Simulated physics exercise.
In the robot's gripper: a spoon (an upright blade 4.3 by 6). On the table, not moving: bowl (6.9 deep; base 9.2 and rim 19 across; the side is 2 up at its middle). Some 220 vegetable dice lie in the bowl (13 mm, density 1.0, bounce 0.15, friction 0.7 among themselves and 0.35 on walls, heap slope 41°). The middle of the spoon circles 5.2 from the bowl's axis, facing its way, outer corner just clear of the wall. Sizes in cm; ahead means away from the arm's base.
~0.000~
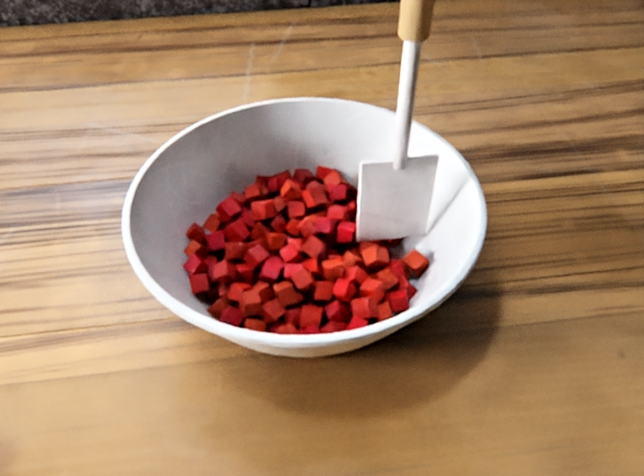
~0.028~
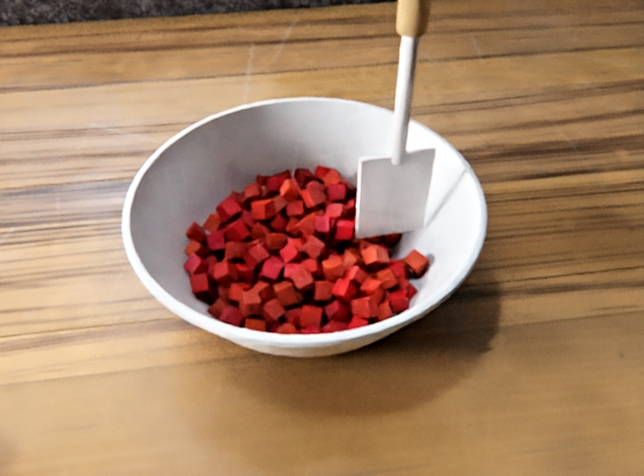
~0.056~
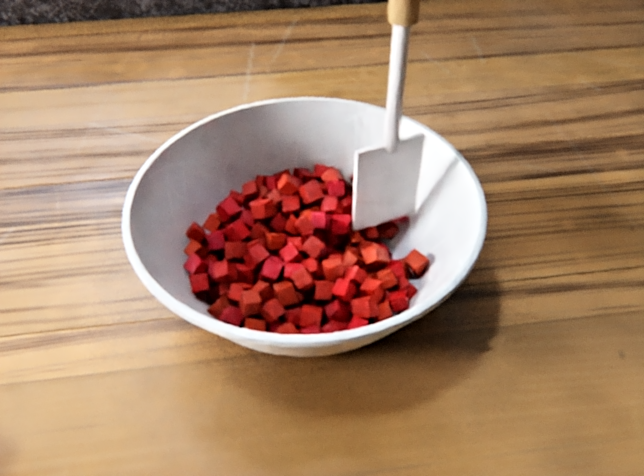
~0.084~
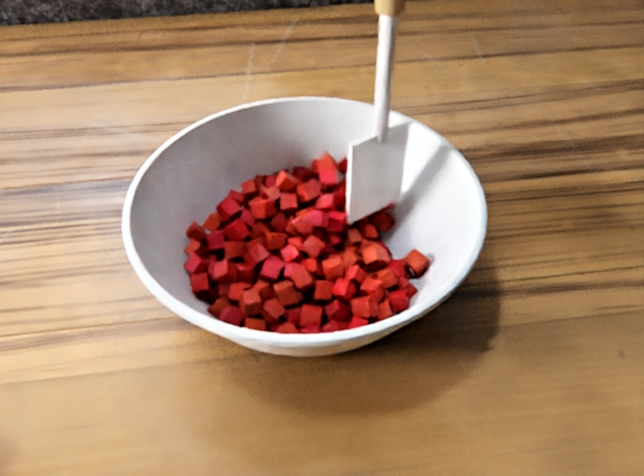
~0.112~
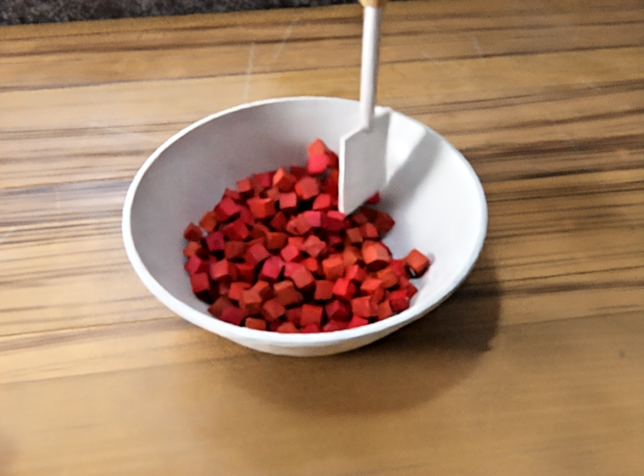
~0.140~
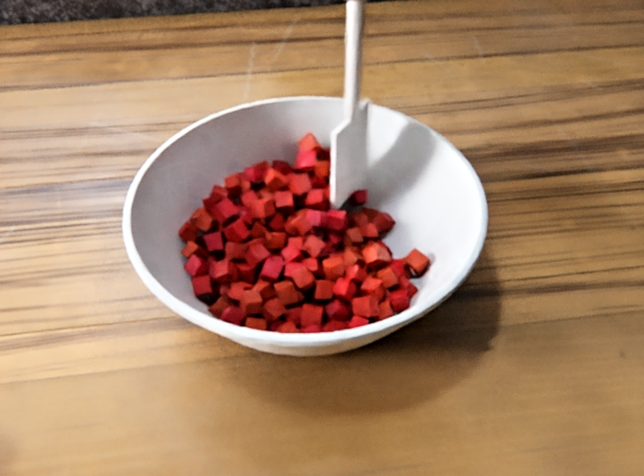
The clip shows a white bowl of red cubes on a wooden table as a white spatula-like tool with a pale wooden handle, upright inside, sweeps leftward and toward the back, turning edge-on and pushing some cubes up the heap's far side.
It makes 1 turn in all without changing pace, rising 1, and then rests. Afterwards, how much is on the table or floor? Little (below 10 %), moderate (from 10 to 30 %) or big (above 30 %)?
On the table or floor the share is little, below 10 %.
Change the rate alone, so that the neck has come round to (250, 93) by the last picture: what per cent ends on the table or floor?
About 20 per cent.
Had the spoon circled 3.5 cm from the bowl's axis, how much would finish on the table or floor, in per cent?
In that case some 5 per cent.
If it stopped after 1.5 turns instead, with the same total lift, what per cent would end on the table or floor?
Then about 10 per cent.
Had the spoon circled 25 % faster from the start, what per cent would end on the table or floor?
It would be near 10 per cent.
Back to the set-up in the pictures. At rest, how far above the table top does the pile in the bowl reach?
About 7.0 cm.
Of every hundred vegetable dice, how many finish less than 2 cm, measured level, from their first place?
Some 30 per cent.
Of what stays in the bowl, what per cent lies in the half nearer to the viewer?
Some 40 per cent.
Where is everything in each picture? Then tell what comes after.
Spoon neck at (403, 136), 0° round; upper third of the load around (295, 244), from x 195 to 415, top at y 175; 222 in the bowl, in the first frame.
Spoon neck at (401, 131), 4° round; upper third of the load around (293, 243), from x 195 to 415, top at y 175, in the second frame.
Spoon neck at (393, 119), 16° round; upper third of the load around (293, 233), from x 195 to 415, top at y 170, in the third frame.
Spoon neck at (382, 109), 28° round; upper third of the load around (294, 232), from x 195 to 415, top at y 165, in the fourth frame.
Spoon neck at (369, 100), 40° round; upper third of the load around (294, 229), from x 195 to 415, top at y 150, in the fifth frame.
Spoon neck at (353, 93), 52° round; upper third of the load around (285, 221), from x 190 to 415, top at y 145; 222 in the bowl, in the sixth frame.
By 0.42 s, 172° round, highest piece 8 above the table; 222 in the bowl.
By 0.69 s, 291° round, highest piece 8 above the table; 216 in the bowl, 3 on the table or floor, 3 in flight or on the tool.
By 1.03 s, 0° round, highest piece 7 above the table; 213 in the bowl, 9 on the table or floor.
By 1.73 s, 0° round, highest piece 7 above the table; 213 in the bowl, 9 on the table or floor.
Final count, 213 in the bowl, 9 on the table or floor. That is 4 % on the table or floor.
